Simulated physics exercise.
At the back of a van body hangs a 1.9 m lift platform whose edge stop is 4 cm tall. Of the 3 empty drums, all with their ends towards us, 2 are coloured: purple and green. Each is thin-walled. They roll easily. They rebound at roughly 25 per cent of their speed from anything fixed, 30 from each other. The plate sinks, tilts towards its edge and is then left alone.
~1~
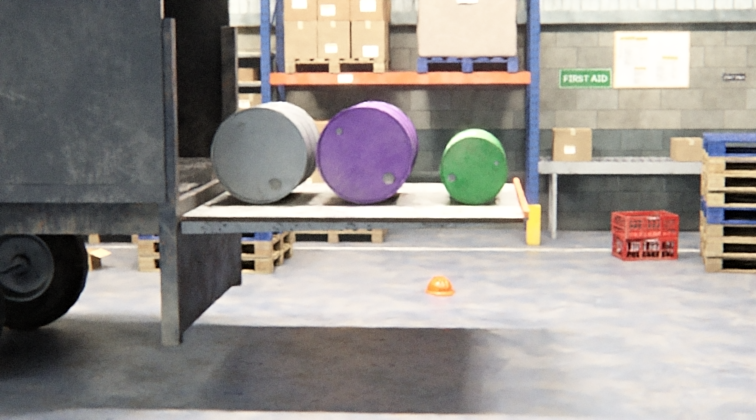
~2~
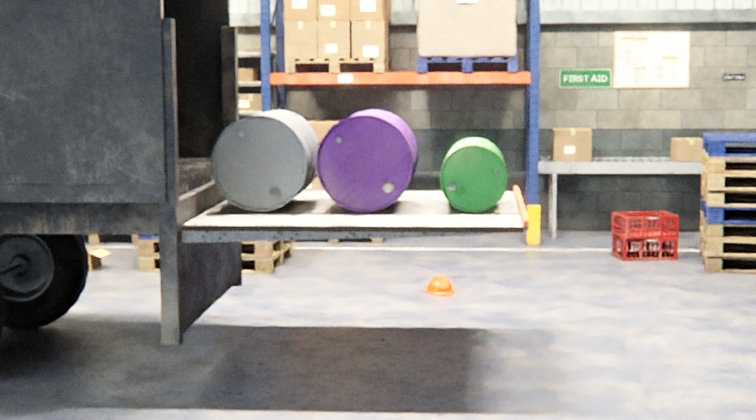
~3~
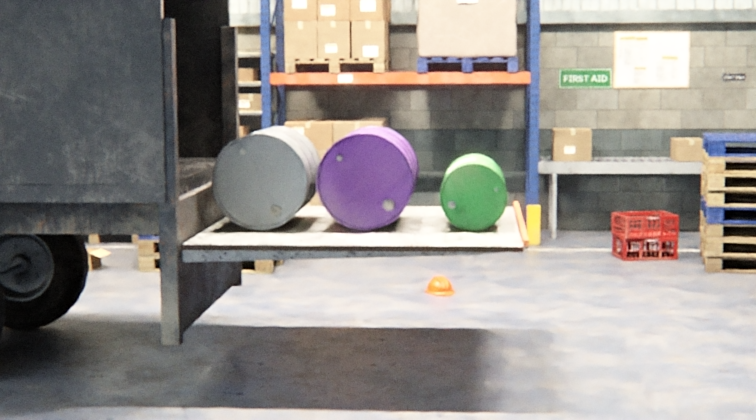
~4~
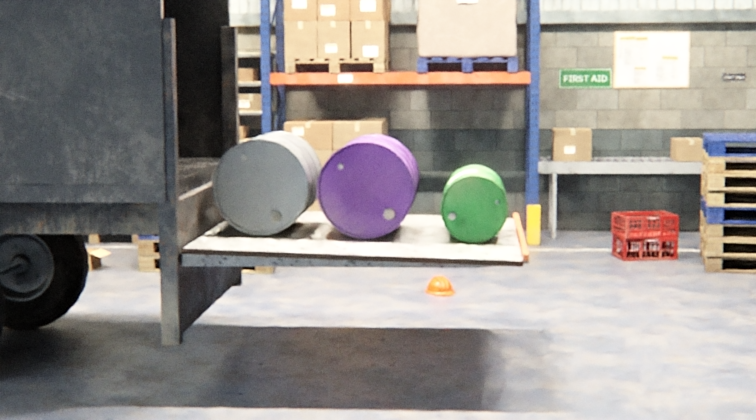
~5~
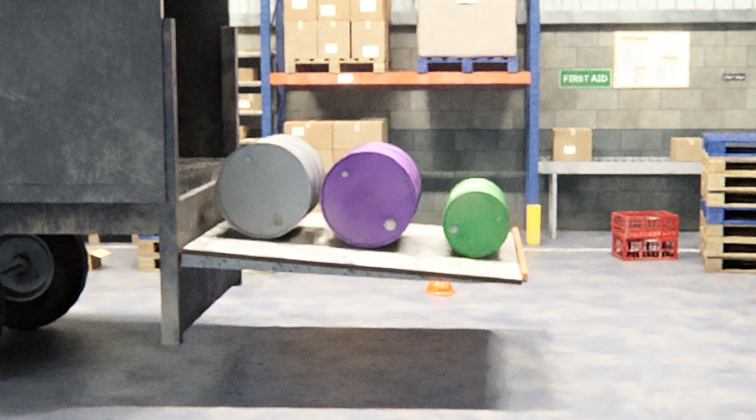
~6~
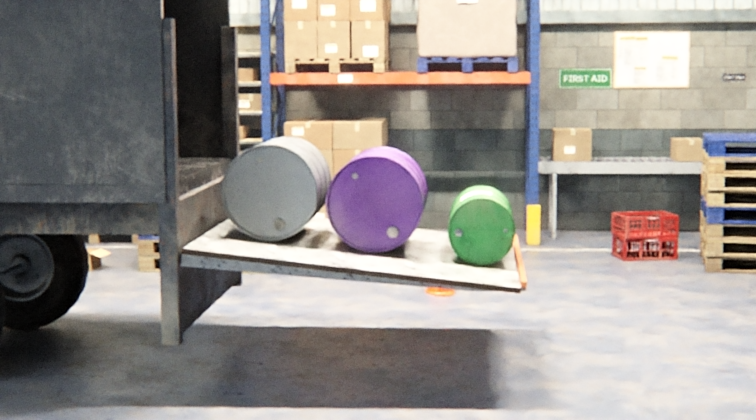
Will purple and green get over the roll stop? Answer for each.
The purple one is held back; the green one stays on the plate.
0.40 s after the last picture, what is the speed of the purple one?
Near 0.4 m/s.
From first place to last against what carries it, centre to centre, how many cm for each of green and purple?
About: Green 15, purple 30.
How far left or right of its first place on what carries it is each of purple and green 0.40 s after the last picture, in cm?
Purple 15 right, green 15 right.
Then, 0.4 s past the sixth picture, purple is on the plate, 75 cm from the stop, rolling right; green is on the plate, 10 cm from the stop, rolling right; 0 gone from the plate.
Finally (0.9 s after the last picture), purple is on the plate, 60 cm from the stop; green is on the plate, 10 cm from the stop; 0 gone from the plate.
